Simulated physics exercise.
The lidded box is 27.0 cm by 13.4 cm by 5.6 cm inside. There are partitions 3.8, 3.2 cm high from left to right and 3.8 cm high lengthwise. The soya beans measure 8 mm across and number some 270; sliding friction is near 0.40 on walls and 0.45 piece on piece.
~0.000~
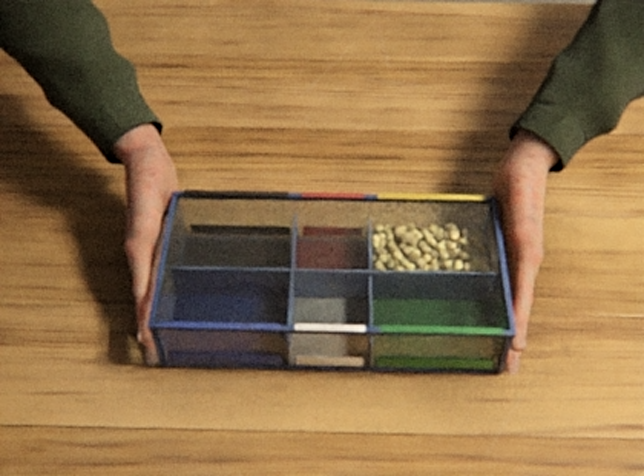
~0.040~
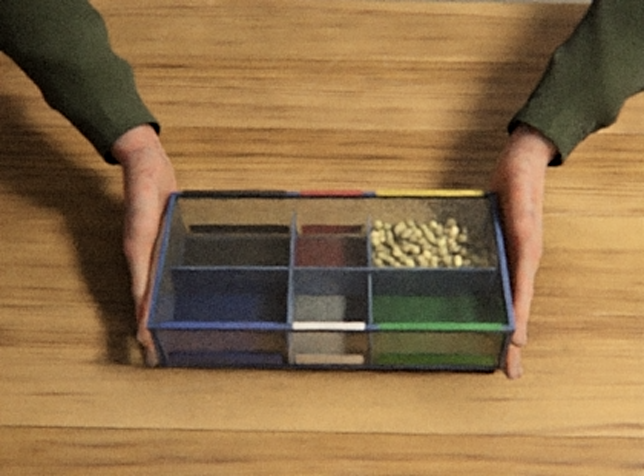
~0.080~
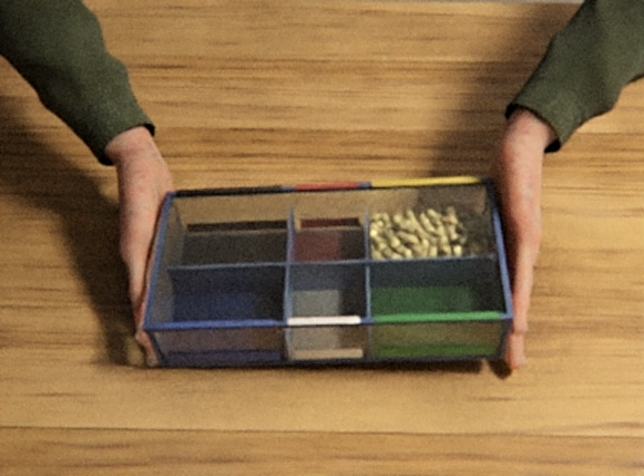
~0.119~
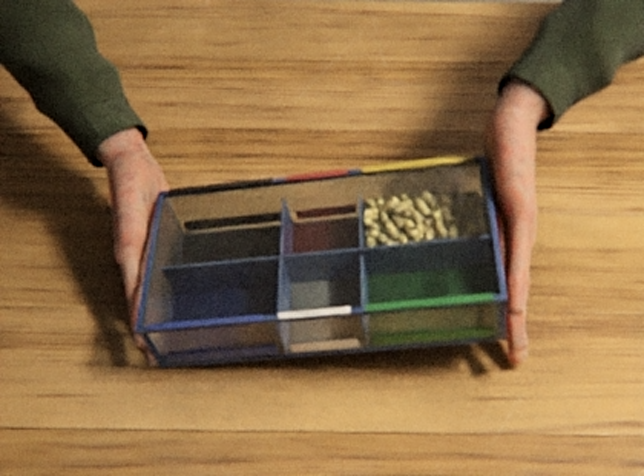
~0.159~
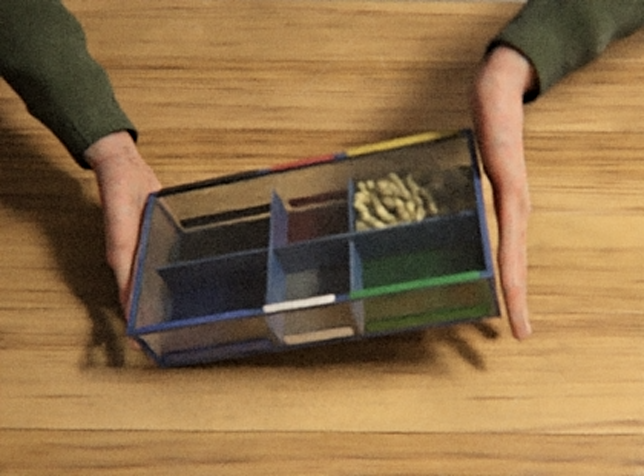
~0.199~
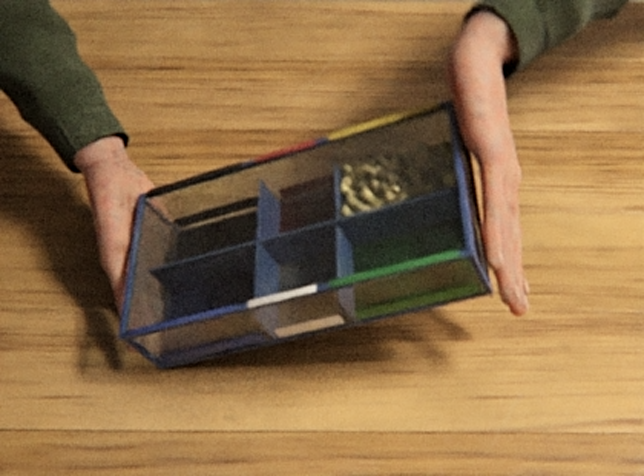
Two hands in dark green sleeves hold a clear, blue-edged box by its ends above a pale wooden surface, seen from above and slightly in front. Partitions divide it into six compartments, with black, red and yellow edge strips behind, blue, white and green ones in front, and pale beans at back right. The hands tilt the box, slowly then faster, raising its right end while the view stays still.
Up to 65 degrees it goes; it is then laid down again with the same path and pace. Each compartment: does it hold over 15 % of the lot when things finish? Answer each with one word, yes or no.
Red: Yes. Blue: No. Green: No. Yellow: Yes. White: No. Black: No.
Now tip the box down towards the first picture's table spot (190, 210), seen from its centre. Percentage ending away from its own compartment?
Estimate: Near 30 per cent.
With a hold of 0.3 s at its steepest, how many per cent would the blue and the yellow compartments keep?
That would leave blue with 10 percent and yellow with 40 percent.
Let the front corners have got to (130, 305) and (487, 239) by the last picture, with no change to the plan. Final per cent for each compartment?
So it works out as red at 30 percent, blue at 0 percent, green at 0 percent, yellow at 60 percent, white at 0 percent and black at 10 percent.
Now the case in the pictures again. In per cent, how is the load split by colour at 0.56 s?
Shares - red: 15, blue: 0, green: 0, yellow: 75, white: 5, black: 5.
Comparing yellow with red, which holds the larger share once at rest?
Yellow compartment.
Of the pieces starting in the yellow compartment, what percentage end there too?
About 50 in a hundred.
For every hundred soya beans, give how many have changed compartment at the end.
Roughly 50 %.
Then, at 0.56 s, tilt 62 degrees; red 15 %, yellow 75 %, white 5 %, black 5 %.
After 0.80 s, tilt 23 degrees; red 25 %, blue 5 %, yellow 50 %, white 5 %, black 10 %.
After 1.15 s, tilt 0 degrees; red 25 %, blue 5 %, yellow 50 %, white 5 %, black 10 %.
By 1.5 s all is still; red 25 %, blue 5 %, green 0 %, yellow 50 %, white 5 %, black 10 %.
